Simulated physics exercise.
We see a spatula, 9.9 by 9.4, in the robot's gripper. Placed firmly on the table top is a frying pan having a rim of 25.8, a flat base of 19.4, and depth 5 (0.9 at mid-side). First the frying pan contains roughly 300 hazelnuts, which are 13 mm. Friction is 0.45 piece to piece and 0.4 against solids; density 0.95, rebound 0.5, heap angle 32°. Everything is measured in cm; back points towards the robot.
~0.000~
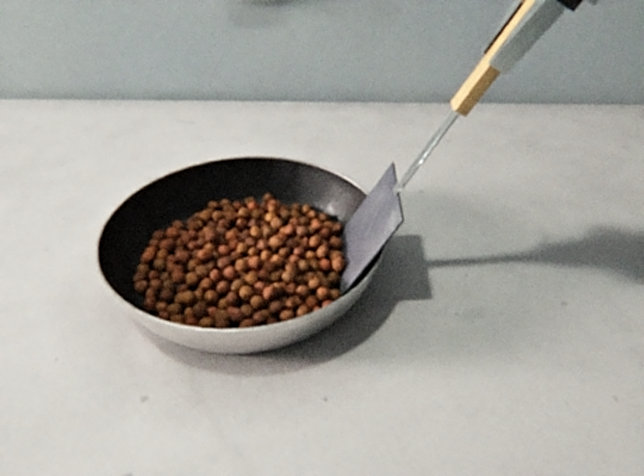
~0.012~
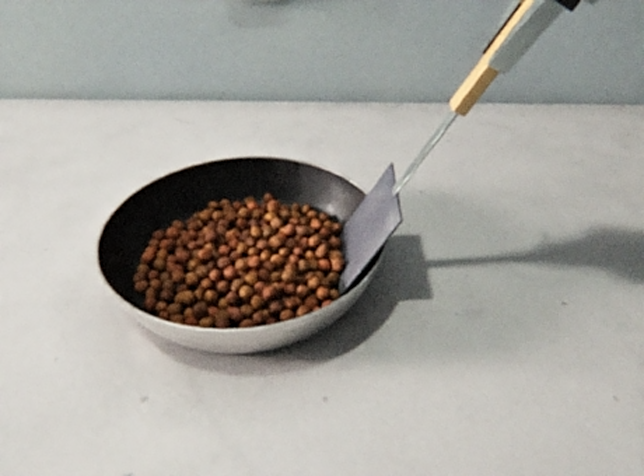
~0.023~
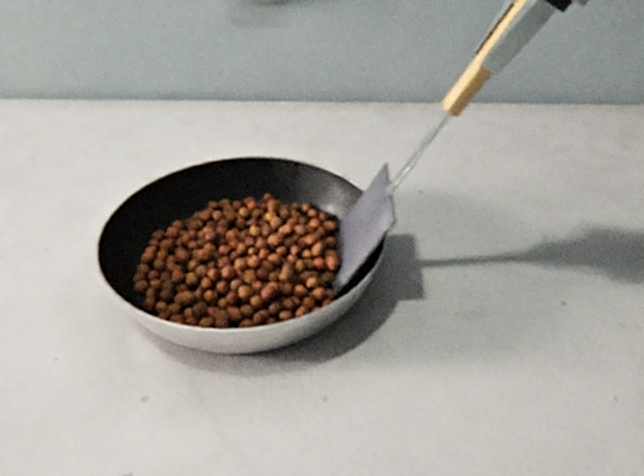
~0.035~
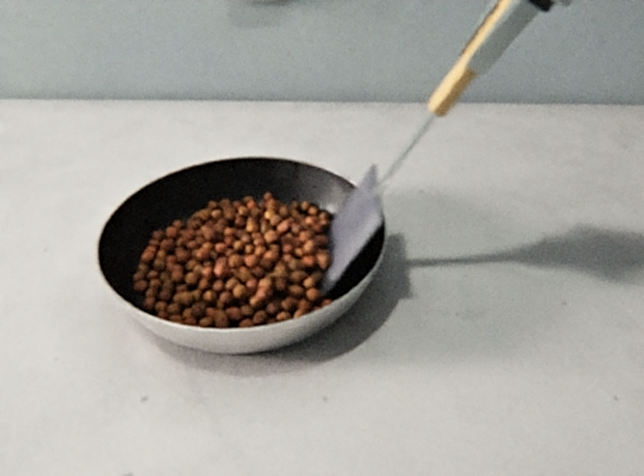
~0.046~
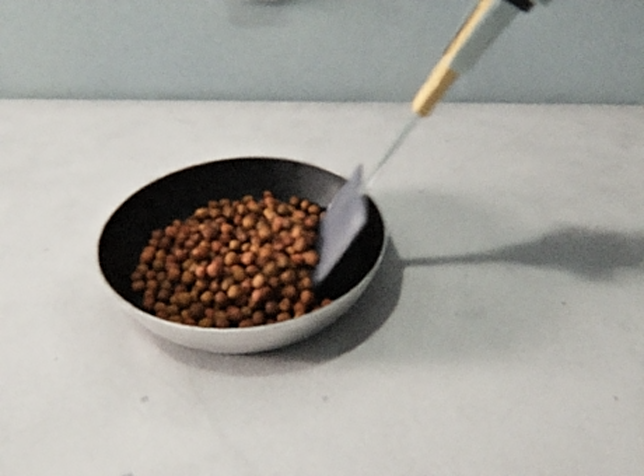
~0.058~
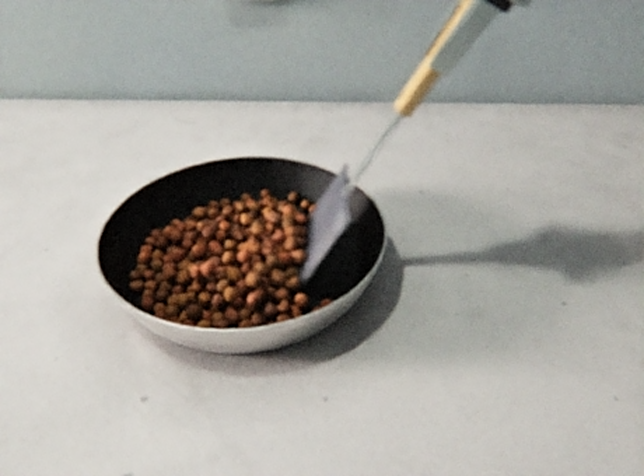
We see a spatula held at a slant against the right side of a frying pan of brown hazelnuts; it moves left into the pan, pushing the nearest nuts slightly leftward while the pan stays in place.
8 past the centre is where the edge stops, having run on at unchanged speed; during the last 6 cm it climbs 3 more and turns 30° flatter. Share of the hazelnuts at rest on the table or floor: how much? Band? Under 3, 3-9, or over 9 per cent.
Over 9 per cent.
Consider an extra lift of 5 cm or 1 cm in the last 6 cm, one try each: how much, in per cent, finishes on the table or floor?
Roughly 20 % and then 10 %.
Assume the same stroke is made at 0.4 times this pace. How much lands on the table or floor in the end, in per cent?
Roughly 0 per cent.
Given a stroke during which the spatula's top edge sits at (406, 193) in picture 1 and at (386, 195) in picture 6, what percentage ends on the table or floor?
Roughly 0 %.
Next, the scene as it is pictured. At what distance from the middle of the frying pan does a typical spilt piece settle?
It's around 26 cm.
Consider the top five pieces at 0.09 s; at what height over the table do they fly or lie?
5 cm or so.
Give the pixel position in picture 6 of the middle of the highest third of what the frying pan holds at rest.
Pixel estimate: About (158, 242).
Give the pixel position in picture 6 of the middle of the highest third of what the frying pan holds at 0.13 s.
Centre: Approx. (200, 237) in the last view.
After 0.09 s, sloping 61°, highest piece 5 above the table; 298 in the frying pan.
After 0.13 s, sloping 53°, highest piece 6 above the table; 298 in the frying pan.
After 0.35 s, sloping 31°, highest piece 10 above the table; 247 in the frying pan, 34 on the table or floor, 17 on the blade or in flight.
After 1.40 s, sloping 31°, highest piece 4 above the table; 246 in the frying pan, 52 on the table or floor.
In the end, 246 in the frying pan, 52 on the table or floor. That is 17 % on the table or floor.
